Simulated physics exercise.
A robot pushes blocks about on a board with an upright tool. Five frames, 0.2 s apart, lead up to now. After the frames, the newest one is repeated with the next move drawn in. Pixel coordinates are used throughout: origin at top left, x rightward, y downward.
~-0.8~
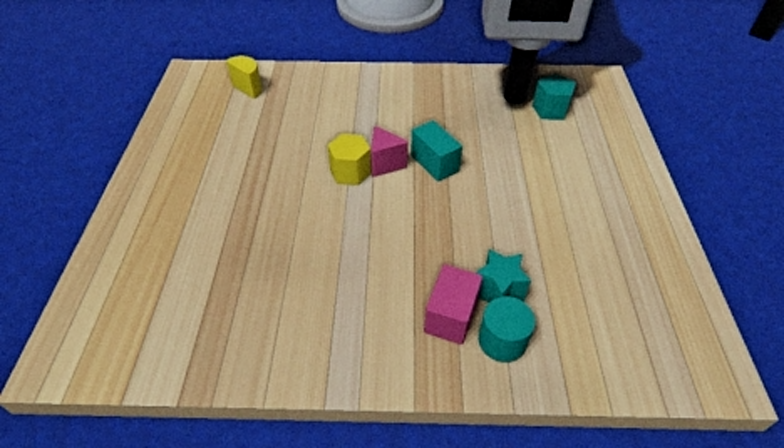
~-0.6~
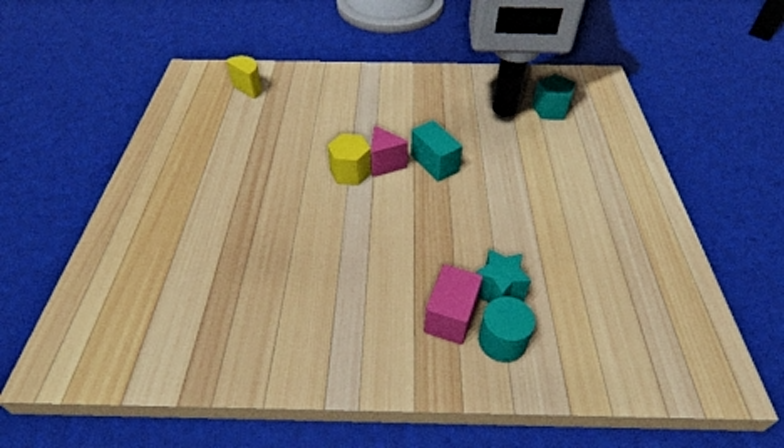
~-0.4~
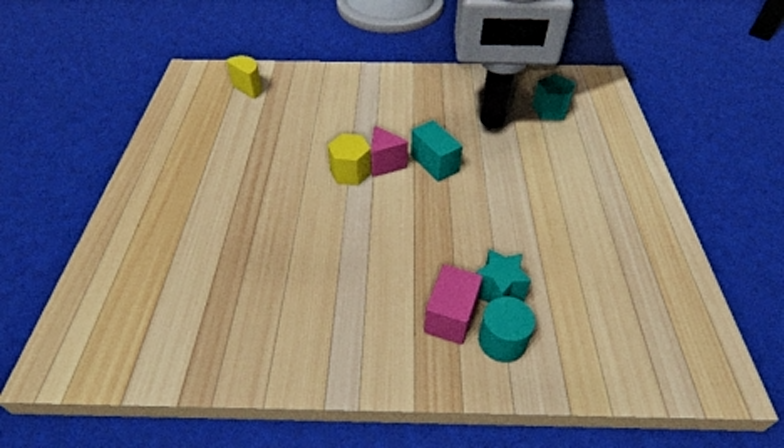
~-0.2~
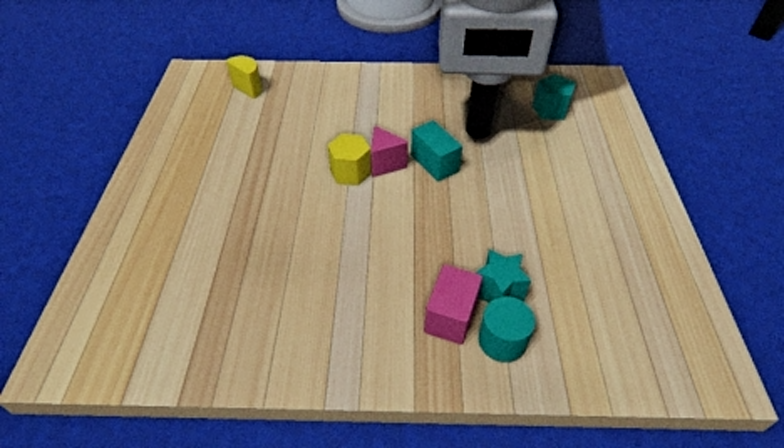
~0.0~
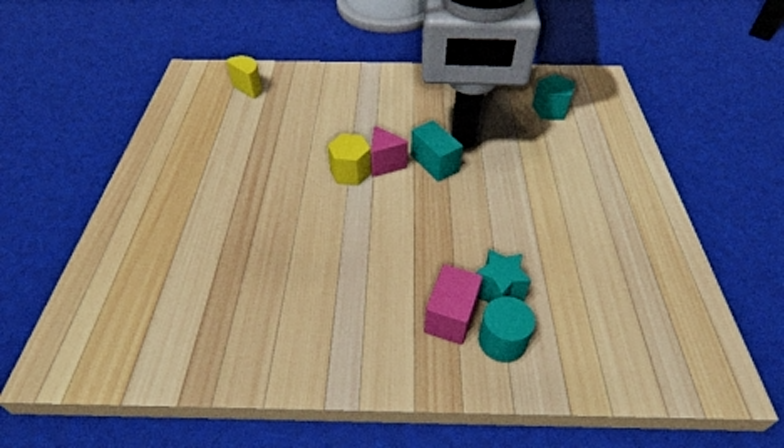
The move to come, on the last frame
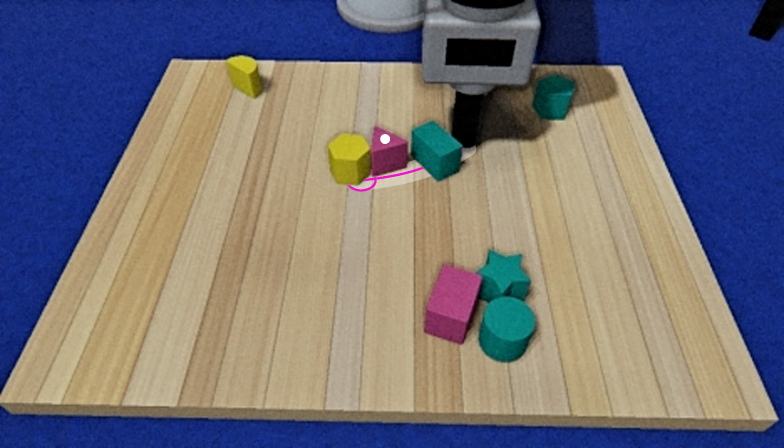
On the wooden board, the upright tool moves left and nearer, toward the turquoise rectangular block.
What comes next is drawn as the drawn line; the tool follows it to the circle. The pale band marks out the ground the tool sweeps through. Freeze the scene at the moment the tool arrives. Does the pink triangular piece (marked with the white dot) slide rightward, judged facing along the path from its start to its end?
Going by the path, no.
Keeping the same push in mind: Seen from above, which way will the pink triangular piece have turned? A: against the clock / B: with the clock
I choose B.
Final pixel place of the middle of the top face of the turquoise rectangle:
Around pixel (361, 176).
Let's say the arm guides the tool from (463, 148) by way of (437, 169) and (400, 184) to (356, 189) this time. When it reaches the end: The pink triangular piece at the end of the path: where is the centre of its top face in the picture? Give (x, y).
Answer: (339, 128).
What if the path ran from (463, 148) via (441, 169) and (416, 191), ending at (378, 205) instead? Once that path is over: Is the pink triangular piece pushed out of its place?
Going by the path, yes.
The line goes from (463, 148) over (418, 170) to (362, 180); the dot is on the pink triangular piece.
What follows on the original path. One third of the way, tool (434, 156); yellow six-sided block (337, 147), turned 20° clockwise; pink triangular piece (370, 145); turquoise rectangle (413, 149).
Two thirds of the way, tool (399, 167); yellow six-sided block (312, 147), turned 65° clockwise; pink triangular piece (337, 160), turned 40° clockwise; turquoise rectangle (380, 164), turned 25° anticlockwise.
At the end, tool (361, 172); yellow six-sided block (309, 147), turned 75° clockwise; pink triangular piece (323, 169), turned 65° clockwise; turquoise rectangle (361, 176), turned 45° anticlockwise.
